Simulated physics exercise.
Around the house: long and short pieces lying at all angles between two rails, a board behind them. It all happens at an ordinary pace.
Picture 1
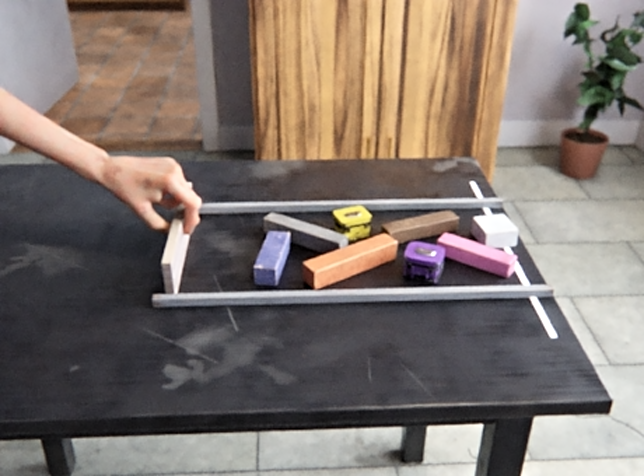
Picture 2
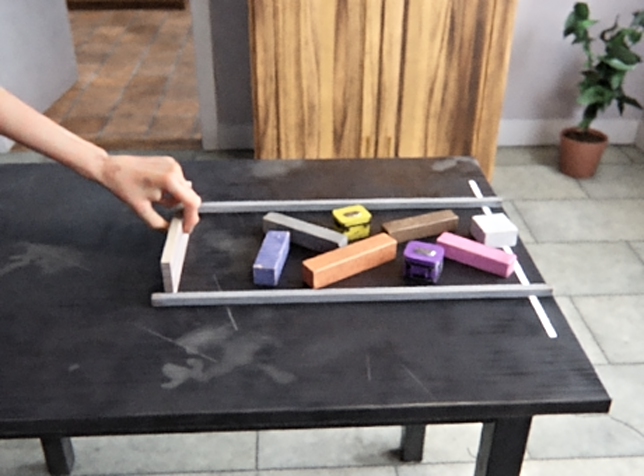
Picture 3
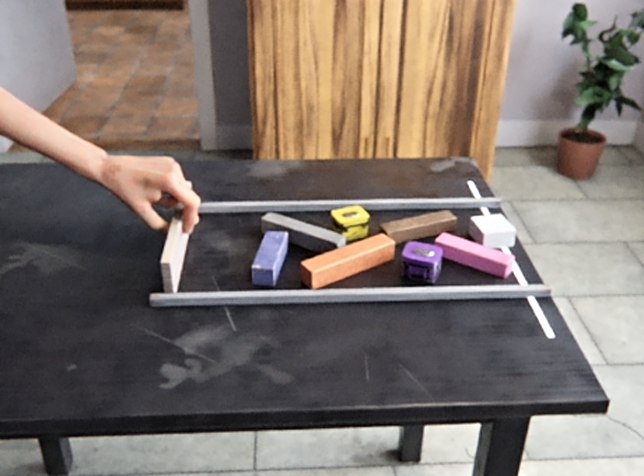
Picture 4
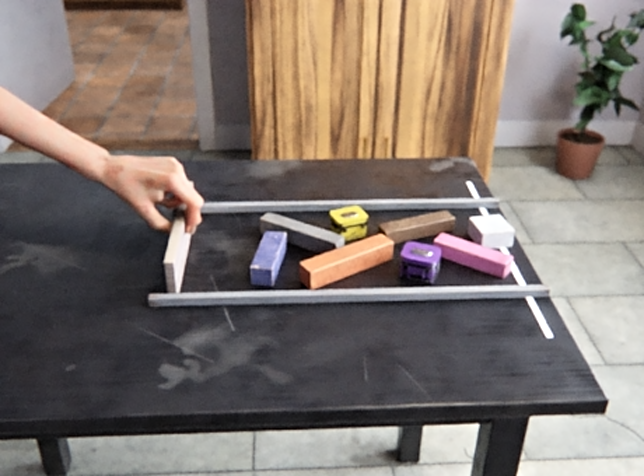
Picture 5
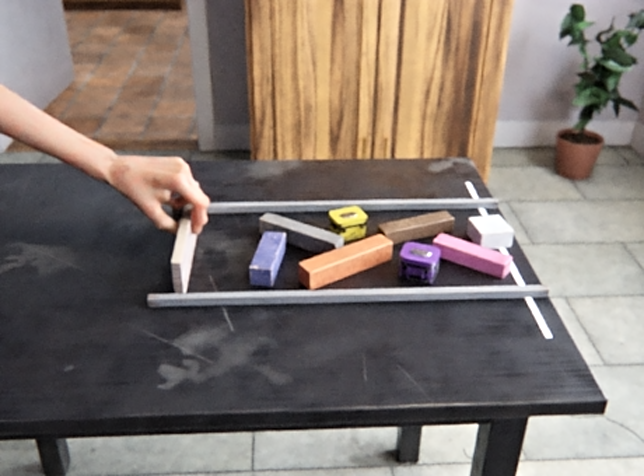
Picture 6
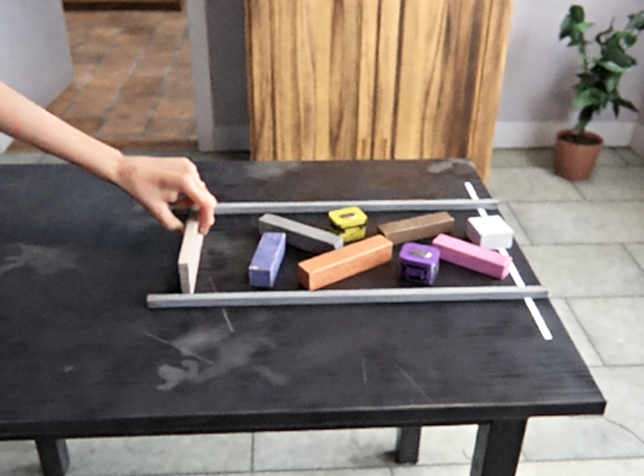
On a black table, a hand slides a board slightly right between two rails.
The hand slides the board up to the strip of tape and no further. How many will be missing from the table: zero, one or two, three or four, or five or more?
Outcome: The number that fall off is five or more.
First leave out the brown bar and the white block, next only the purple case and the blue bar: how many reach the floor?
The counts: 5 and 5.
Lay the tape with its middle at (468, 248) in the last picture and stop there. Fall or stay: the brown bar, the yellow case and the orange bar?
The brown bar drops off, the yellow case survives, the orange bar holds on.
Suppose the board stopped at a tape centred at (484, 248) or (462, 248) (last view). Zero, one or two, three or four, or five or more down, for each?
In that order: More than four; 3 or 4.
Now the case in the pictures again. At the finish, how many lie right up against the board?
In contact: 1.
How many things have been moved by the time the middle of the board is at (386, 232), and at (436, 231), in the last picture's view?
By then 7, and 8.
Soon after, none off yet; white block at rest near (489, 233); pink stick at rest near (471, 256); brown bar at rest near (415, 229).
After that, none off yet; white block at rest near (489, 233); pink stick displaced a little near (485, 258); brown bar displaced a little near (436, 226).
And then, none off yet; white block tilting well over near (527, 233); pink stick tilting well over near (553, 287); brown bar displaced about its own width near (503, 217).
In the end, the number that fall off is five or more; gone, grey bar, orange bar, yellow case, purple case, brown bar, pink stick and white block.
